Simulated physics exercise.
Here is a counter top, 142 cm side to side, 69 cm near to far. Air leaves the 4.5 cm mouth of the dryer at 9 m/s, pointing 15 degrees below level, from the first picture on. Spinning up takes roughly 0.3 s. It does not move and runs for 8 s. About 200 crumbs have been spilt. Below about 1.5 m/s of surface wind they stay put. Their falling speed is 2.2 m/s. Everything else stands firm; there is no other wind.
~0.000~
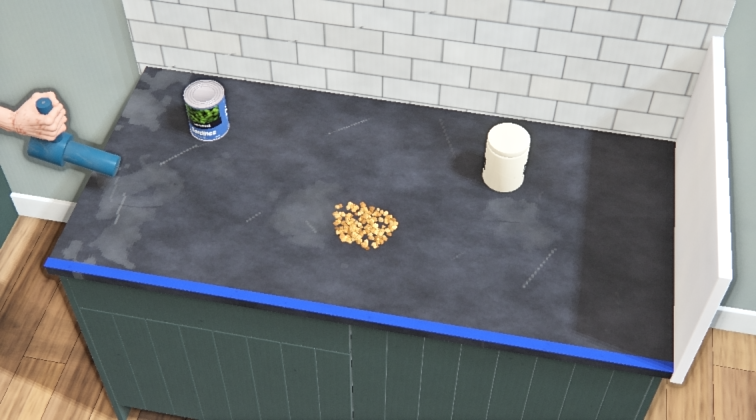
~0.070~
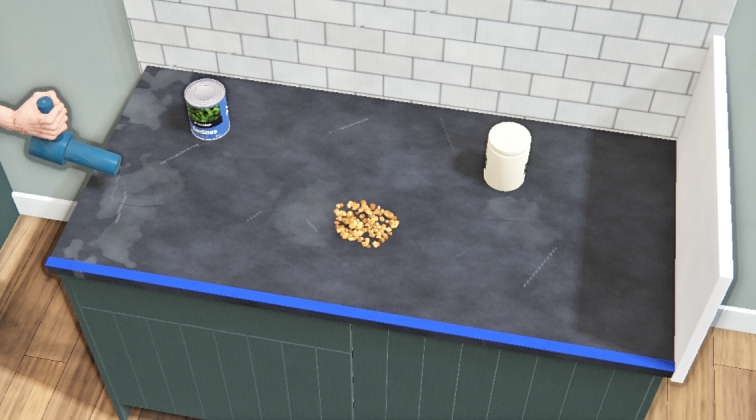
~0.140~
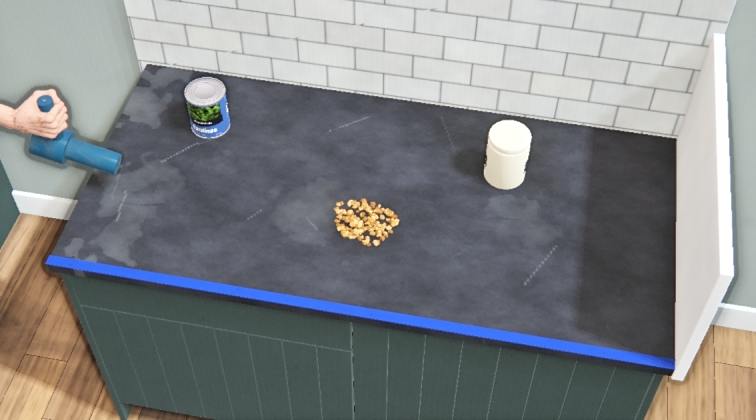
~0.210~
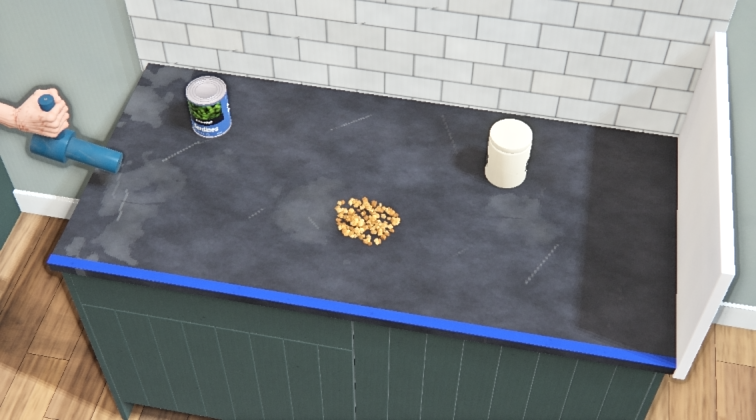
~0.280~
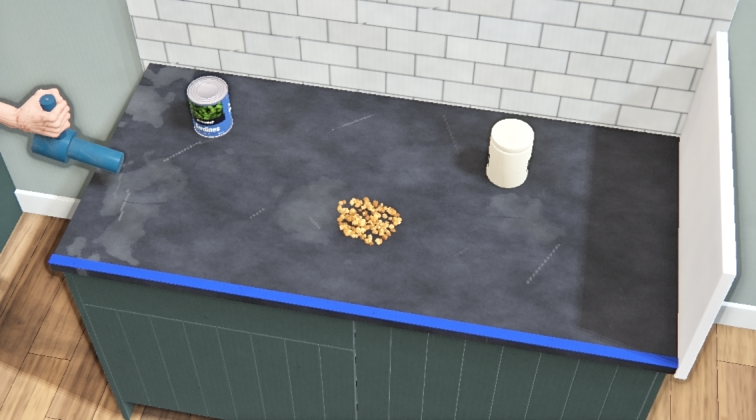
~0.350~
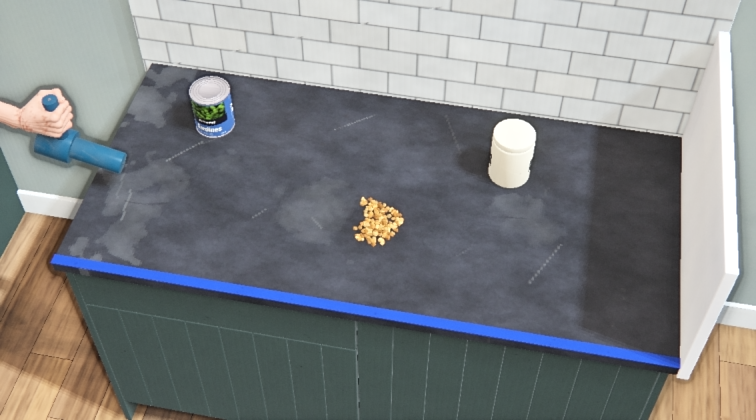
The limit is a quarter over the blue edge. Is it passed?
More than a quarter over the blue edge: No.
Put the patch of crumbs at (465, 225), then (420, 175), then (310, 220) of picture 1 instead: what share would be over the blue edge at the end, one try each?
In turn about 0 %, 0 %, 15 %.
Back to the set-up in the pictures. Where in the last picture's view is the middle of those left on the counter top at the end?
Around (670, 270).
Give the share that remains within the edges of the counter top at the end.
Some 100 per cent.
After 1.6 s, 62 % are on the move or not yet settled, 0 % are over the blue edge; the middle of those still in play is near (666, 272).
After 2.6 s, 55 % are on the move or not yet settled, 2 % are over the blue edge; the middle of those still in play is near (670, 270).
After 4.4 s, 50 % are on the move or not yet settled, 2 % are over the blue edge; the middle of those still in play is near (670, 270).
After 8.0 s, at the end, 4 % are over the blue edge; the middle of those still in play is near (670, 270).
